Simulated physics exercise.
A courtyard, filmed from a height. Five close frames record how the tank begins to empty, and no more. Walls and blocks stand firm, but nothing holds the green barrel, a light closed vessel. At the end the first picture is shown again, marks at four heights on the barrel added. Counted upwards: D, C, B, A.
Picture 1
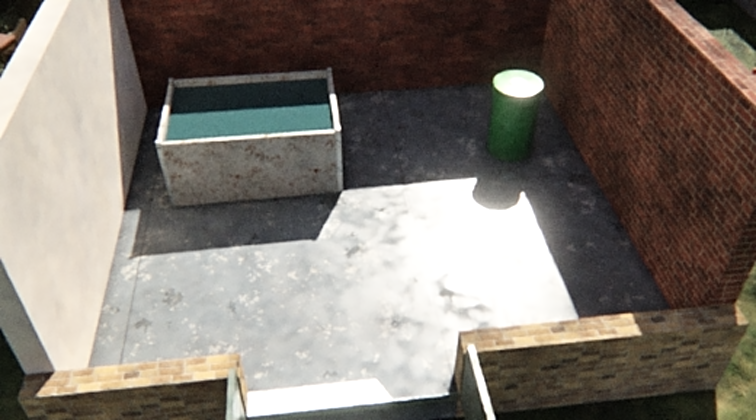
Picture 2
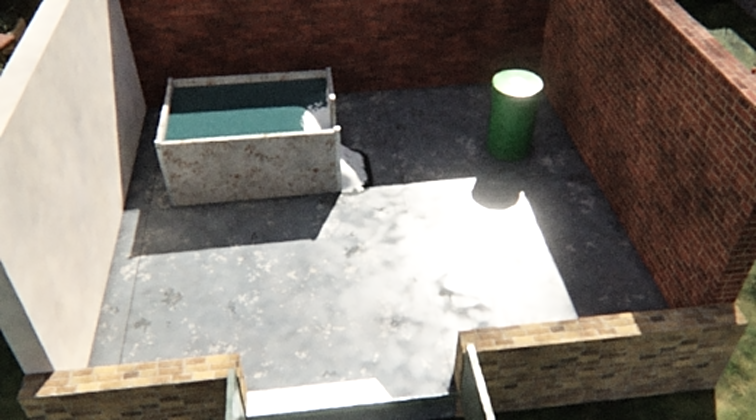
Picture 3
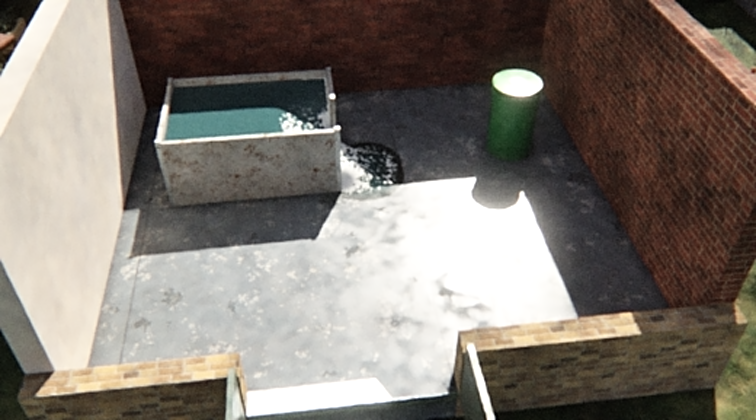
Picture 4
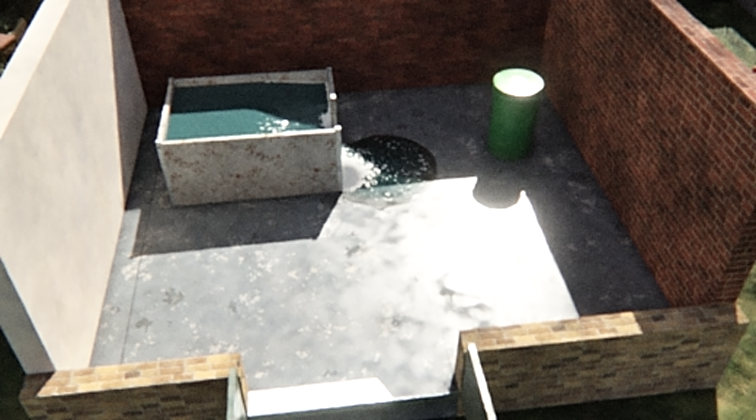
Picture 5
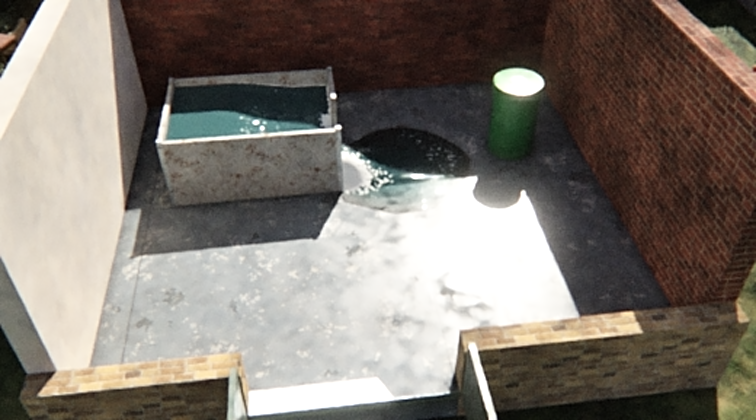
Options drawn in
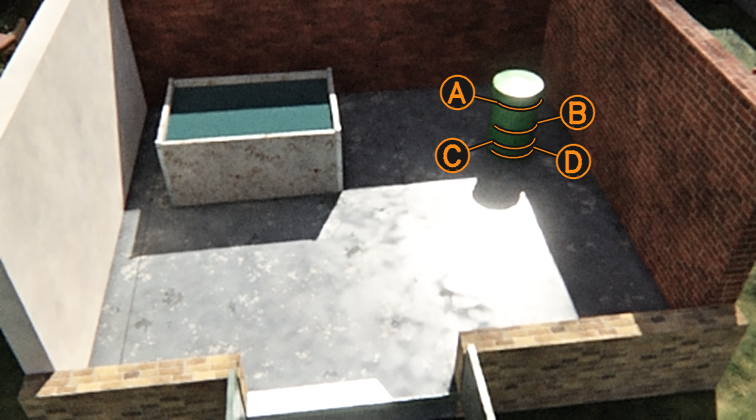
In a walled yard, water pours from a tank's side and spreads towards a green barrel.
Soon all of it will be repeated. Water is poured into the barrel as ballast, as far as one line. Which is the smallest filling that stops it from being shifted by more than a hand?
Go for B.
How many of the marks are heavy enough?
Two.
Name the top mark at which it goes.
That would be C.
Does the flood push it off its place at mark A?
No, that is safe.
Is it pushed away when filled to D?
Yes, that goes wrong.
In orange, A at (524, 109); B at (520, 133); C at (517, 148); D at (516, 157); from the bottom up D, C, B, A.
For mark A, it does not move.
For mark B, it does not move.
For mark C, it is pushed about half its own width away.
For mark D, it is pushed about 4 times its own width away.
